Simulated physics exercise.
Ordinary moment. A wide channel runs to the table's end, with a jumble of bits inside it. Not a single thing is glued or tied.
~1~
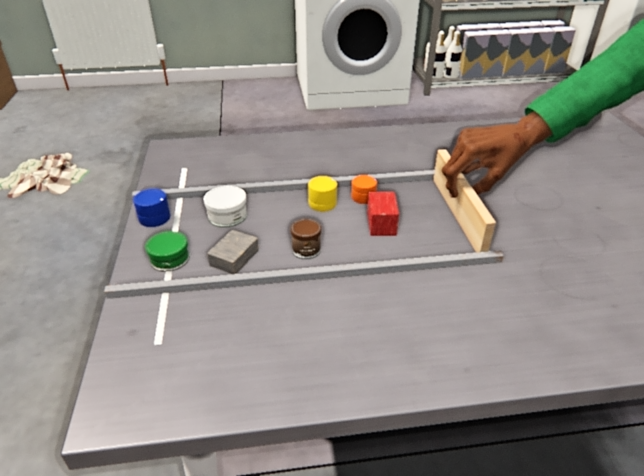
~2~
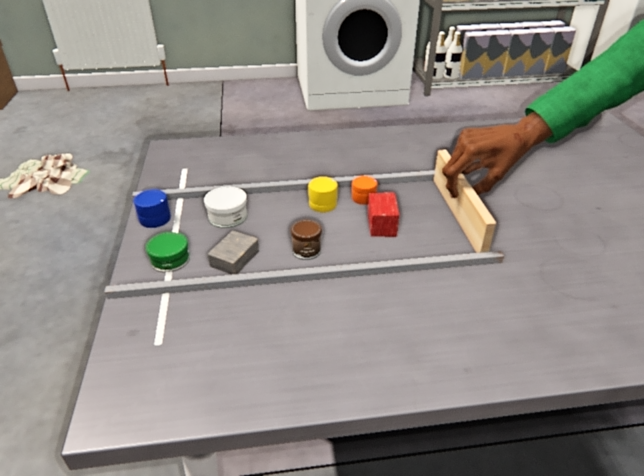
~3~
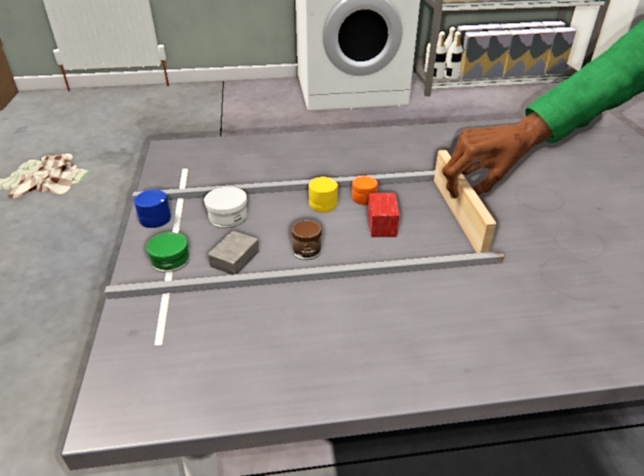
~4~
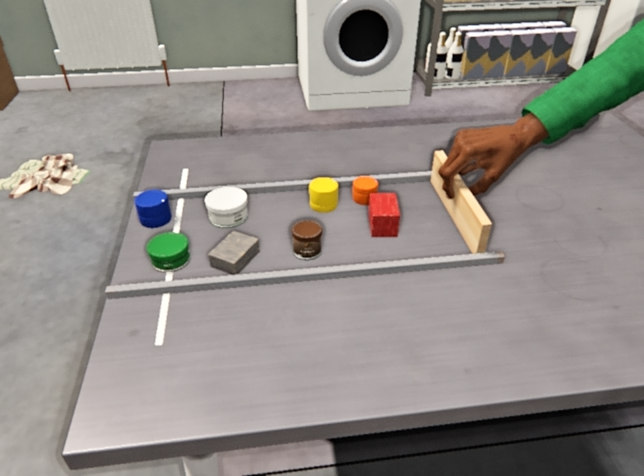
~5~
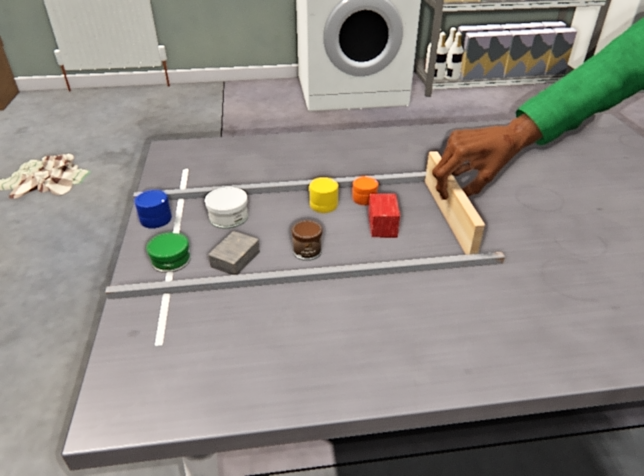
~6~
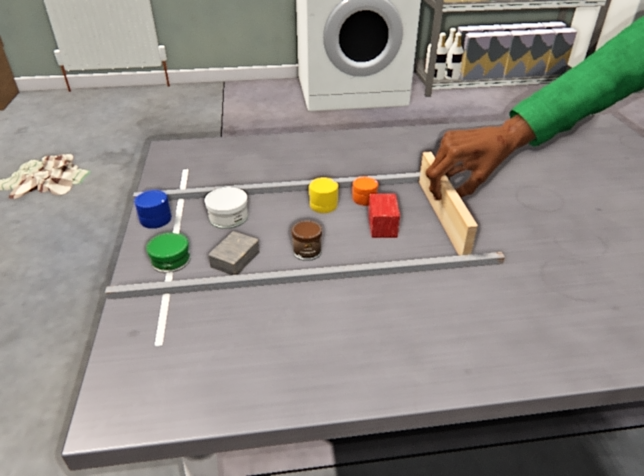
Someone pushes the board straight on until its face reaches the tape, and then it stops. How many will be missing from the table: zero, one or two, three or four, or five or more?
I expect the edge to claim a single one or a pair.
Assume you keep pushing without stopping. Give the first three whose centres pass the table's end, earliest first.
Sequence: Blue lid, green tin, white tin.
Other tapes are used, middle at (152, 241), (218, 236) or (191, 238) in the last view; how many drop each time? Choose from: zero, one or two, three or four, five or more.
One after another: Either three or four, zero, 1 or 2.
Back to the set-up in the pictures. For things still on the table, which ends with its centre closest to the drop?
White tin.
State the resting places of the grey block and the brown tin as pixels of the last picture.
First at (121, 266); second at (153, 257).
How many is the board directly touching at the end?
4.
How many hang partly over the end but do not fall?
In total, 2 of them.
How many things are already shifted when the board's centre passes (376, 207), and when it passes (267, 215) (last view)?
At the first point the count is 2, at the second it's 6.
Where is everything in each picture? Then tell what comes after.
In the first frame, blue lid (152, 208); green tin (168, 251); white tin (226, 206); board (461, 199); tape (174, 238).
In the second frame, green tin (169, 252); red block (383, 214).
In the third frame, white tin (227, 207); yellow lid (323, 195).
In the fourth frame, blue lid (153, 209); grey block (235, 253).
In the fifth frame, green tin (169, 252); brown tin (307, 240).
In the sixth frame, blue lid (153, 209); green tin (169, 252); white tin (227, 208); board (445, 202); tape (175, 239).
A little later, none off yet; blue lid at rest near (153, 209); green tin at rest near (169, 252); white tin at rest near (227, 208).
Next, none off yet; blue lid at rest near (153, 209); green tin at rest near (169, 252); white tin moving near (219, 210).
Later still, none off yet; blue lid shifted about its own width near (131, 210); green tin shifted about its own width near (133, 255); white tin shifted about its own width near (167, 214).
When it is over, the number that fall off is one or two; down, green tin and blue lid.
